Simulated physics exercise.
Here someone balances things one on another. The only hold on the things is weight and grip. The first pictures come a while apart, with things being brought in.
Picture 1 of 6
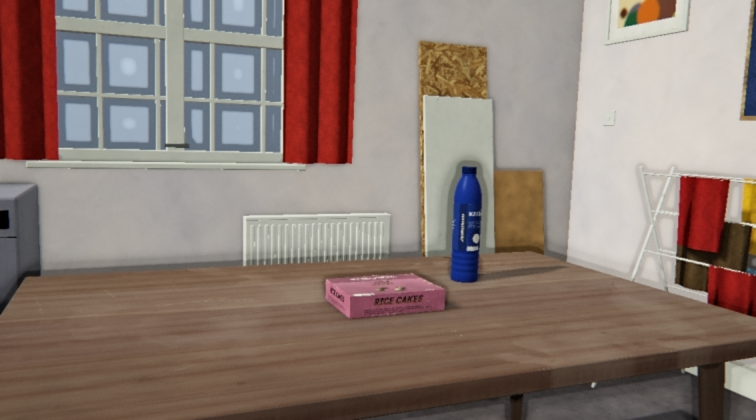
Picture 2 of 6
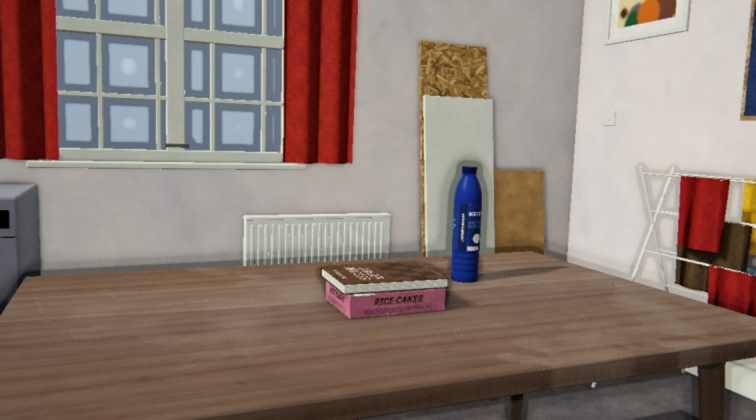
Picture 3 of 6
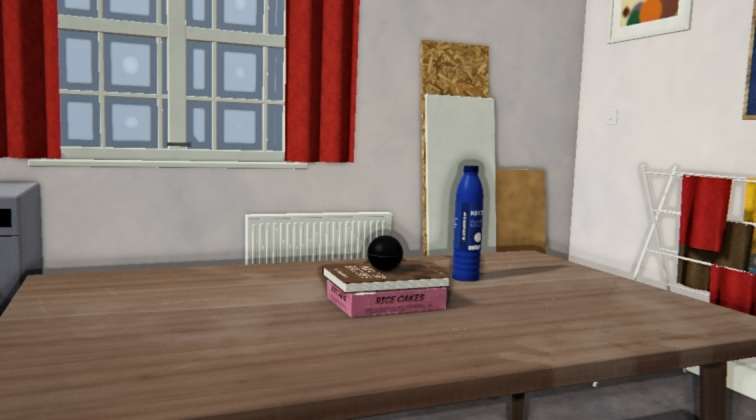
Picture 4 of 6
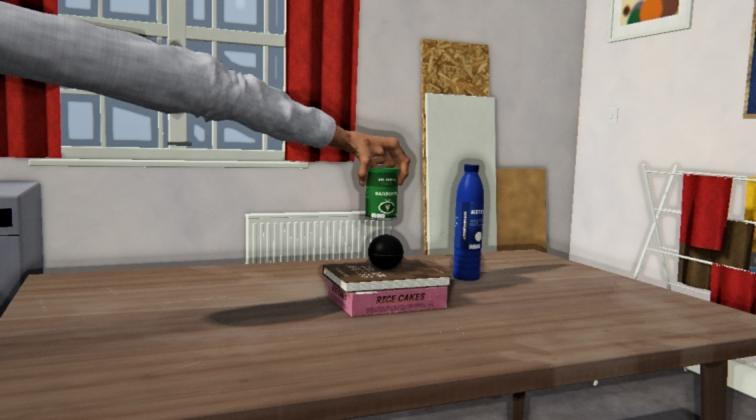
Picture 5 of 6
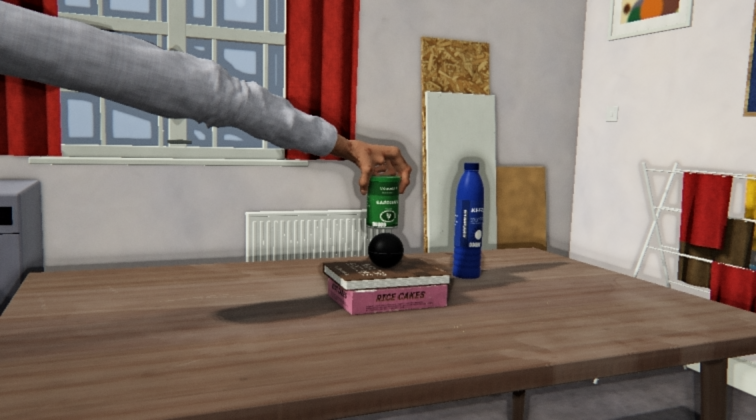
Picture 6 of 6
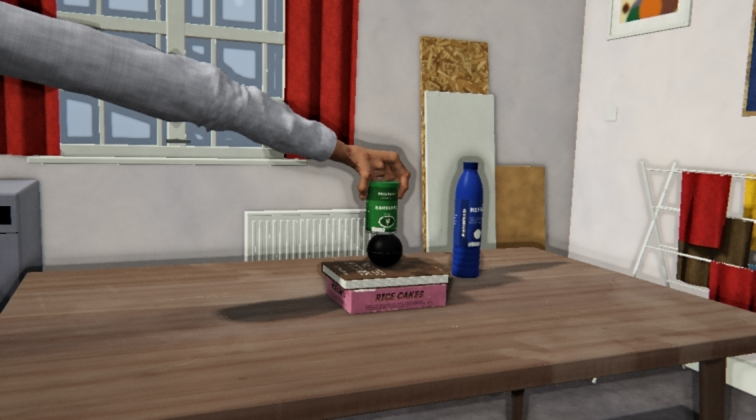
A pink packet of rice cakes sat on a wooden table beside a blue bottle, then a book and a black ball appeared on top, and a hand lowered a green tin onto the ball.
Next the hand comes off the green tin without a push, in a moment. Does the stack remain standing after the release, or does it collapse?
The stack collapses.
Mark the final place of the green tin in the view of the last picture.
About (270, 281).
Then, 0.40 s past the last view, green tin now fallen.
Then, 0.50 s past the last view, things are still on the move.
Then, 0.60 s past the last view, as before.
Finally, fallen, green tin; the other 4 still in place. Final places as the last picture's camera would see them, green tin near (270, 281). The pile comes apart.
